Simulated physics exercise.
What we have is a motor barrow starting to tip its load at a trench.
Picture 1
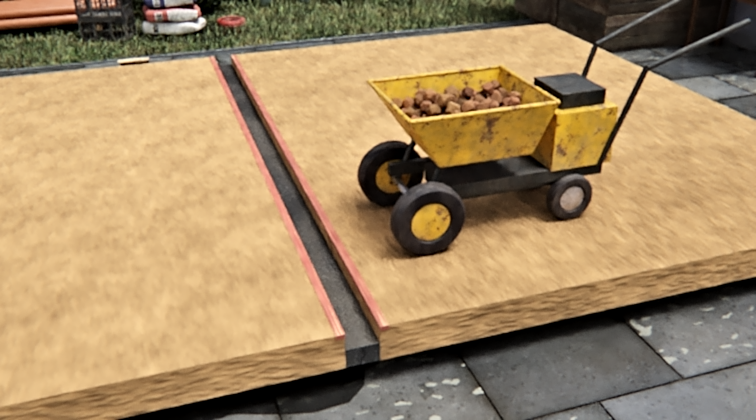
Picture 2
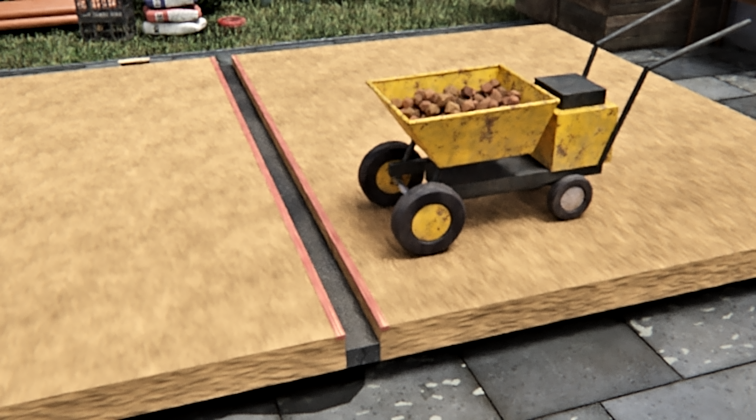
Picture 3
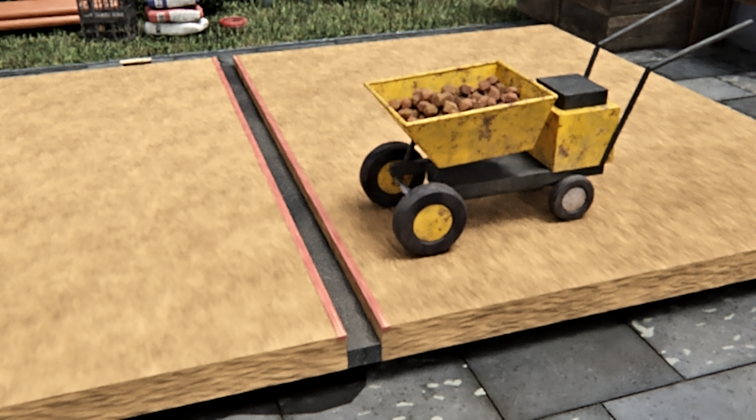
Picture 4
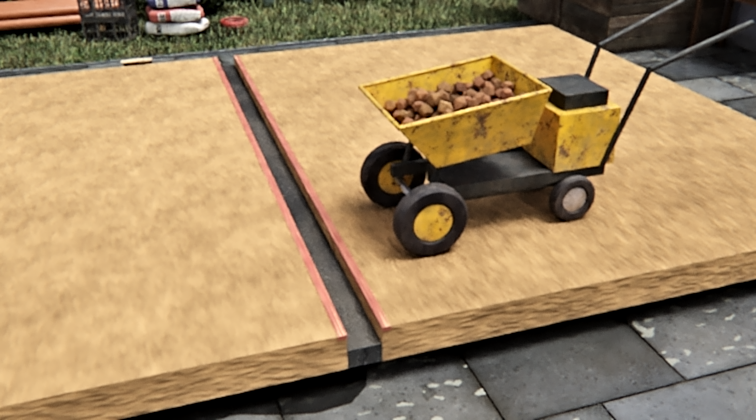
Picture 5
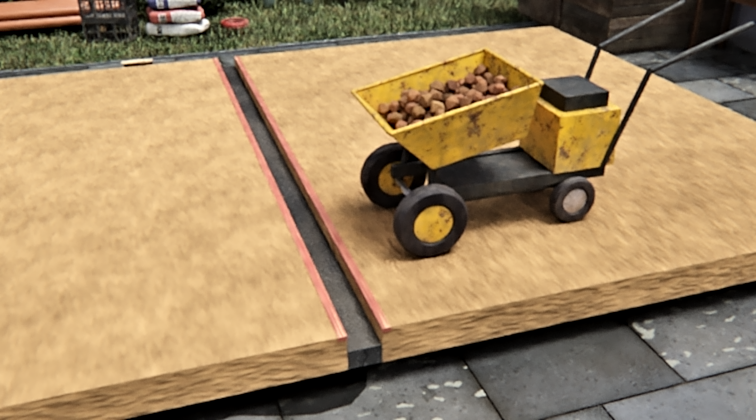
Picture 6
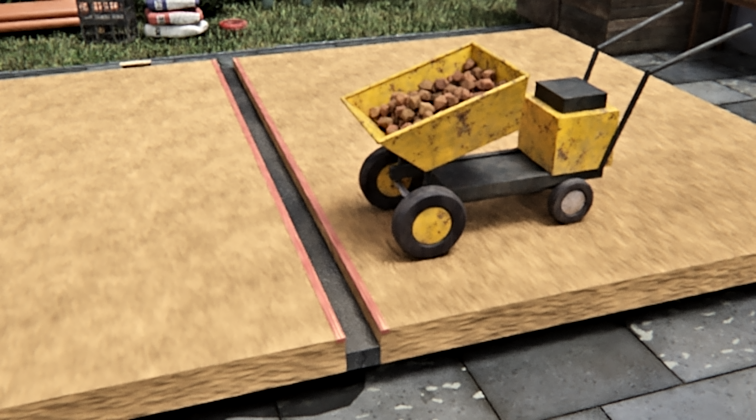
On a board platform beside grass and paving, a yellow motor barrow standing still, its clod-filled skip tilting gradually leftward toward a narrow trench.
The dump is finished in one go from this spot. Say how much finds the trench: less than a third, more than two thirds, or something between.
The trench takes less than a third.
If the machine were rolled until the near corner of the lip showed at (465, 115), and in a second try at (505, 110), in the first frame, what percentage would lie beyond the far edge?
Near 20 % and 0 %.
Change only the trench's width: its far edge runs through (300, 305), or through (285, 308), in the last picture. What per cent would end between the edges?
In turn 50 and 70 in a hundred.
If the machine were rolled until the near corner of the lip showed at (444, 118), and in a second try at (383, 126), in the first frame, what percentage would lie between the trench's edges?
In turn 40 and 0 in a hundred.
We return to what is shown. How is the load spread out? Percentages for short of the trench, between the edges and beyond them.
Short near 0; between near 20; beyond near 80.
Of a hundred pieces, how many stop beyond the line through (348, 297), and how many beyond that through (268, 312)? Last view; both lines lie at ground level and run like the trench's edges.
In turn 90 and 30 in a hundred.
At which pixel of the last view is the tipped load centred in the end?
Near (267, 247).
Shortly afterwards, skip tipped steeply; the whole lot in the skip.
Next, skip tipped steeply; the bulk in the skip; a little beyond it; a little falling.
Some moments later, skip tipped right over; a little in the skip; a little in or heaped over the trench; the bulk beyond it.
In the end, skip tipped right over; near a quarter in or heaped over the trench; the bulk beyond it.
